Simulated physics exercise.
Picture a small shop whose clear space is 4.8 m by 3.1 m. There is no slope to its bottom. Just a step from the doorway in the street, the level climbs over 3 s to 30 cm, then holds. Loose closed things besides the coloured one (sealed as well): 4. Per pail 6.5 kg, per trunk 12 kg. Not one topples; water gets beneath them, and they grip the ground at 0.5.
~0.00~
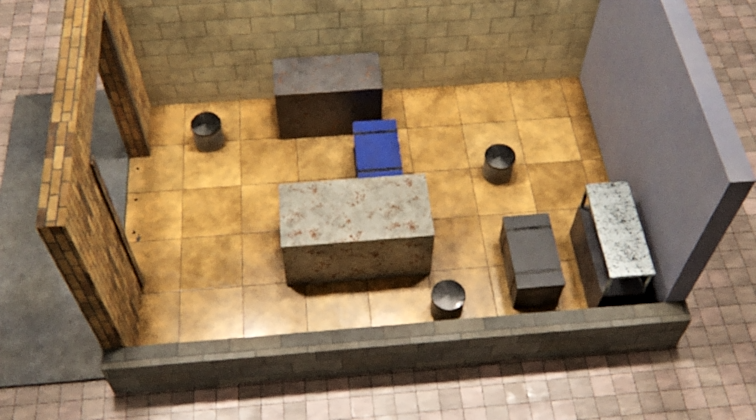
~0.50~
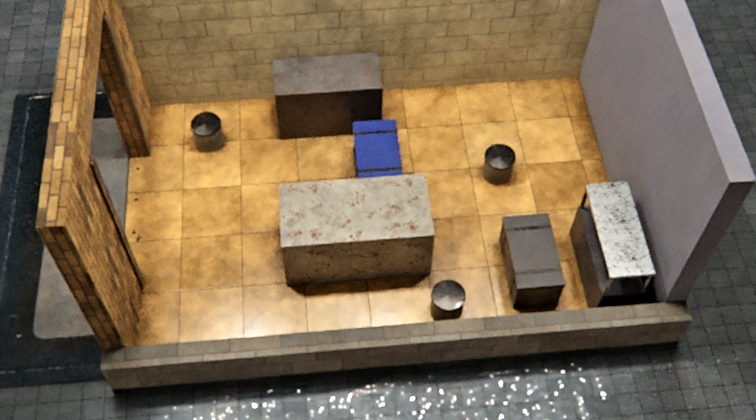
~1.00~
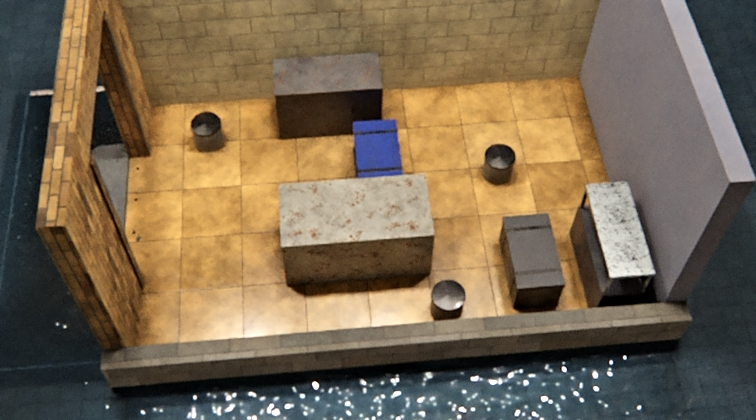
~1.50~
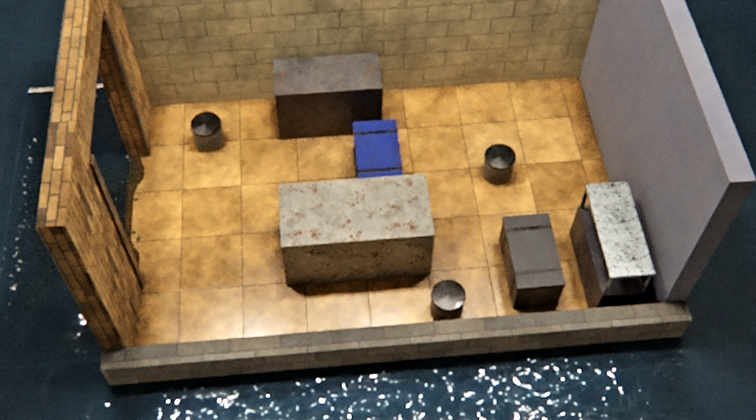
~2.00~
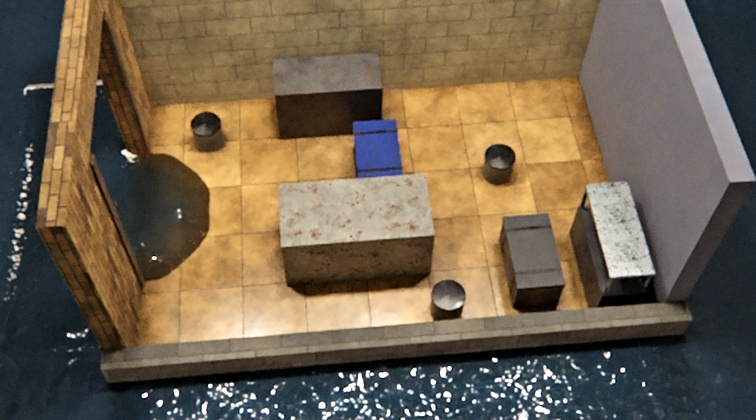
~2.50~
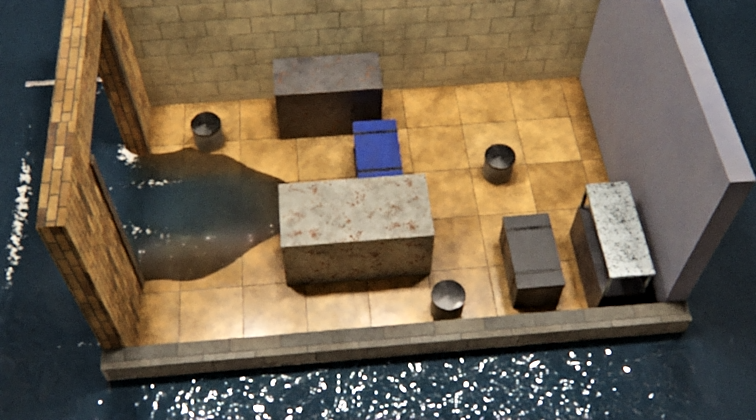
Dark water floods the paved ground around a small, roofless shop with a tan tiled floor, seen from a fixed viewpoint high above. A blue trunk sits behind a speckled grey block, with a darker block at the back, three dark pails, and two boxes at right. The water surrounds the walls, then enters the left doorway and spreads to the central block, while the objects stay still.
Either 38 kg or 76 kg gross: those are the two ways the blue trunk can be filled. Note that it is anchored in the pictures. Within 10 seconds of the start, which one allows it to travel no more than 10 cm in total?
I foresee failure with both masses.
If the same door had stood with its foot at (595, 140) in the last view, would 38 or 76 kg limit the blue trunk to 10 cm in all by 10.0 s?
If so, then both options fall short.
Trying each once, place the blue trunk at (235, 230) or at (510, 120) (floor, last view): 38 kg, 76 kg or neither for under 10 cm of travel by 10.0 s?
Result, try 1: Both fail; try 2: Both fail.
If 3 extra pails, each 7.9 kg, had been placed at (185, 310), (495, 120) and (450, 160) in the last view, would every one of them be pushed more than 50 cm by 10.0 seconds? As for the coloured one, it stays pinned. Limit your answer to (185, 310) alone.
Answer: Short of it.
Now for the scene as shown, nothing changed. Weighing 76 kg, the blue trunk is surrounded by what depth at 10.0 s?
25 cm, roughly.
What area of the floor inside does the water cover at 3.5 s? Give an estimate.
Around 4.5 m2 of it.
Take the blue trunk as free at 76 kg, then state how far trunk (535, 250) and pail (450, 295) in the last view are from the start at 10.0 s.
One is off by 60 cm, the other by 120 cm, in the order asked.
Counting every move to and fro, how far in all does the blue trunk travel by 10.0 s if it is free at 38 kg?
About 250 cm altogether.
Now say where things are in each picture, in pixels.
The first frame shows the blue trunk at (378, 151), on the bottom; 0.0 m2 under water; 0 of 5 have shifted.
The second frame shows the blue trunk at (378, 151), on the bottom; 0.0 m2 under water; 0 of 5 have shifted.
The third frame shows the blue trunk at (378, 151), on the bottom; 0.0 m2 under water; 0 of 5 have shifted.
The fourth frame shows the blue trunk at (378, 151), on the bottom; water covers 0.0 m2; 0 of 5 have shifted.
The fifth frame shows the blue trunk at (378, 151) rests on the ground; water covers 0.7 m2; 0 of 5 have shifted.
The sixth frame shows the blue trunk at (378, 151) rests on the ground; 1.8 m2 under water; 0 of 5 have shifted.
After 3.5 s the blue trunk would be 4 cm from its start with 38 kg and 0 cm from its start with 76 kg; 8 cm of water round it then.
After 4.5 s the blue trunk would be 98 cm from its start with 38 kg and 34 cm from its start with 76 kg; 12 cm of water round it then.
After 7.0 s the blue trunk would be 194 cm from its start with 38 kg and 102 cm from its start with 76 kg; 10 cm of water round it then.
After 10.0 s the blue trunk would be 154 cm from its start with 38 kg and 193 cm from its start with 76 kg; 25 cm of water round it then.
